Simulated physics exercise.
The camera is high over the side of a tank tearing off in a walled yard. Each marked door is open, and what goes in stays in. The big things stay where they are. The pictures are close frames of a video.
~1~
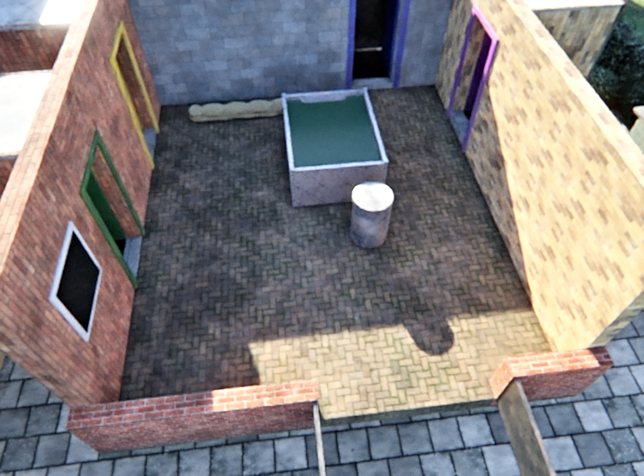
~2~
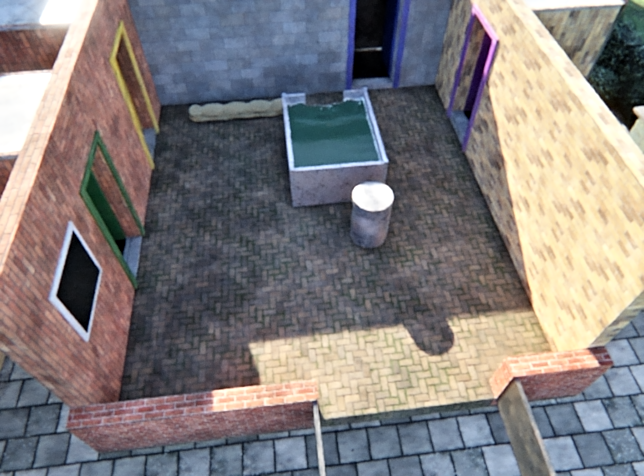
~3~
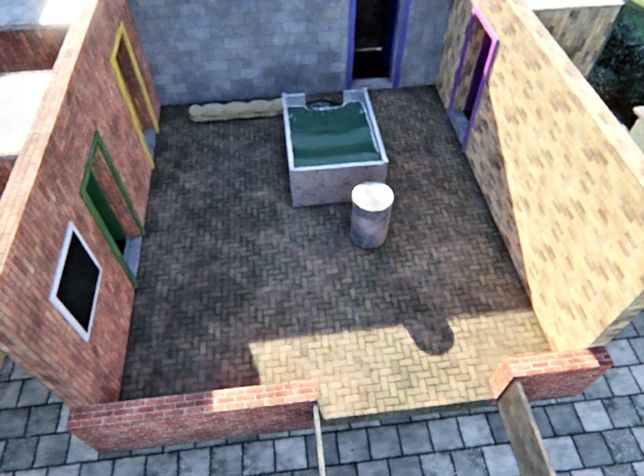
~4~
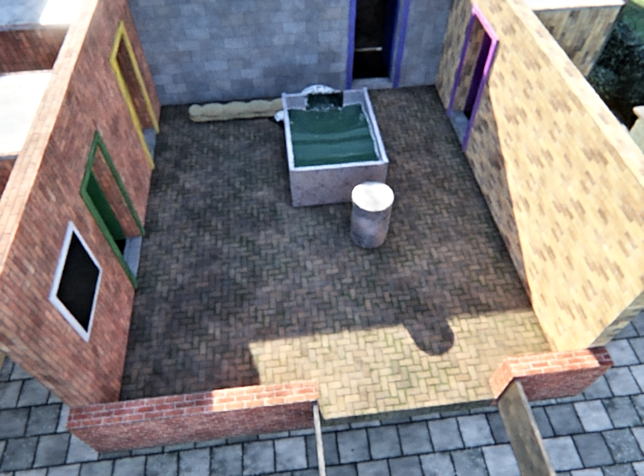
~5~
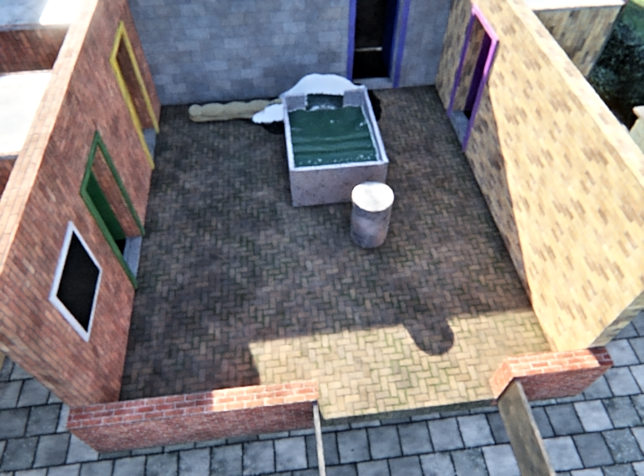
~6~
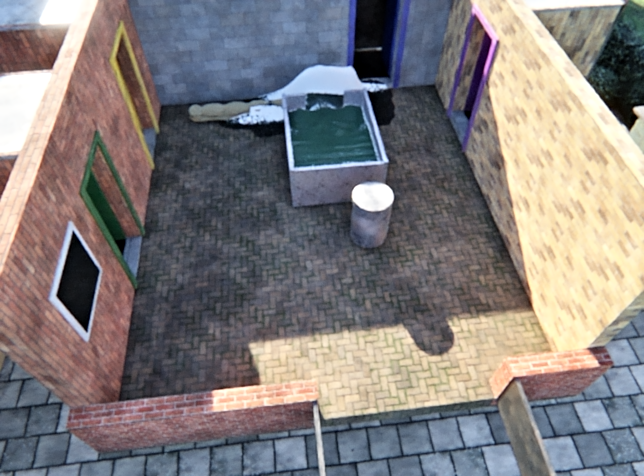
Water pours out the far side of a tank and spreads across the walled brick yard.
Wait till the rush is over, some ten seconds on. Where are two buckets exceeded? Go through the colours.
In the end: The green door admits no more than that; the purple door admits no more than that; the yellow door admits no more than that; the blue door lets in a lot.
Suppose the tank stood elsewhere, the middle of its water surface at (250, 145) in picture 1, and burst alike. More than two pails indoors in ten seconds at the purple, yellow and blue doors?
Then: Purple is under, yellow passes that mark, blue lets less in.
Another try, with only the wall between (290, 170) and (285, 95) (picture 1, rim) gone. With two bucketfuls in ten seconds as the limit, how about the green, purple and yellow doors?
The green one passes that mark, the purple one lets less in, the yellow one is over.
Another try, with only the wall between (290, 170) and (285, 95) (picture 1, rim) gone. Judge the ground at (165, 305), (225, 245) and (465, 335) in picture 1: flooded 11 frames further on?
In that order: Awash, under water, free of water.
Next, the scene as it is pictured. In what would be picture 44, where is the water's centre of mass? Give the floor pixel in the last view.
Near (323, 185).
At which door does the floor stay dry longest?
The green one.
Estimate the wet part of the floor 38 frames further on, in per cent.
Some 90 per cent.
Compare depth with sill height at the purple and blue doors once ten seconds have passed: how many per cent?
About 30 and 40 per cent.
A moment on, water covers 20 % of the floor; the green door not reached, the purple door not reached, the yellow door wet at the sill, nothing in, the blue door under two buckets in.
Next, water covers 25 % of the floor; the green door not reached, the purple door wet at the sill, nothing in, the yellow door wet at the sill, nothing in, the blue door over two buckets in.
Then, water covers 45 % of the floor; the green door wet at the sill, nothing in, the purple door wet at the sill, nothing in, the yellow door wet at the sill, nothing in, the blue door over two buckets in.
Later, water covers 90 % of the floor; the green door under two buckets in, the purple door wet at the sill, nothing in, the yellow door wet at the sill, nothing in, the blue door over two buckets in.
In the end, water covers 95 % of the floor; the green door under two buckets in, the purple door wet at the sill, nothing in, the yellow door wet at the sill, nothing in, the blue door over two buckets in.
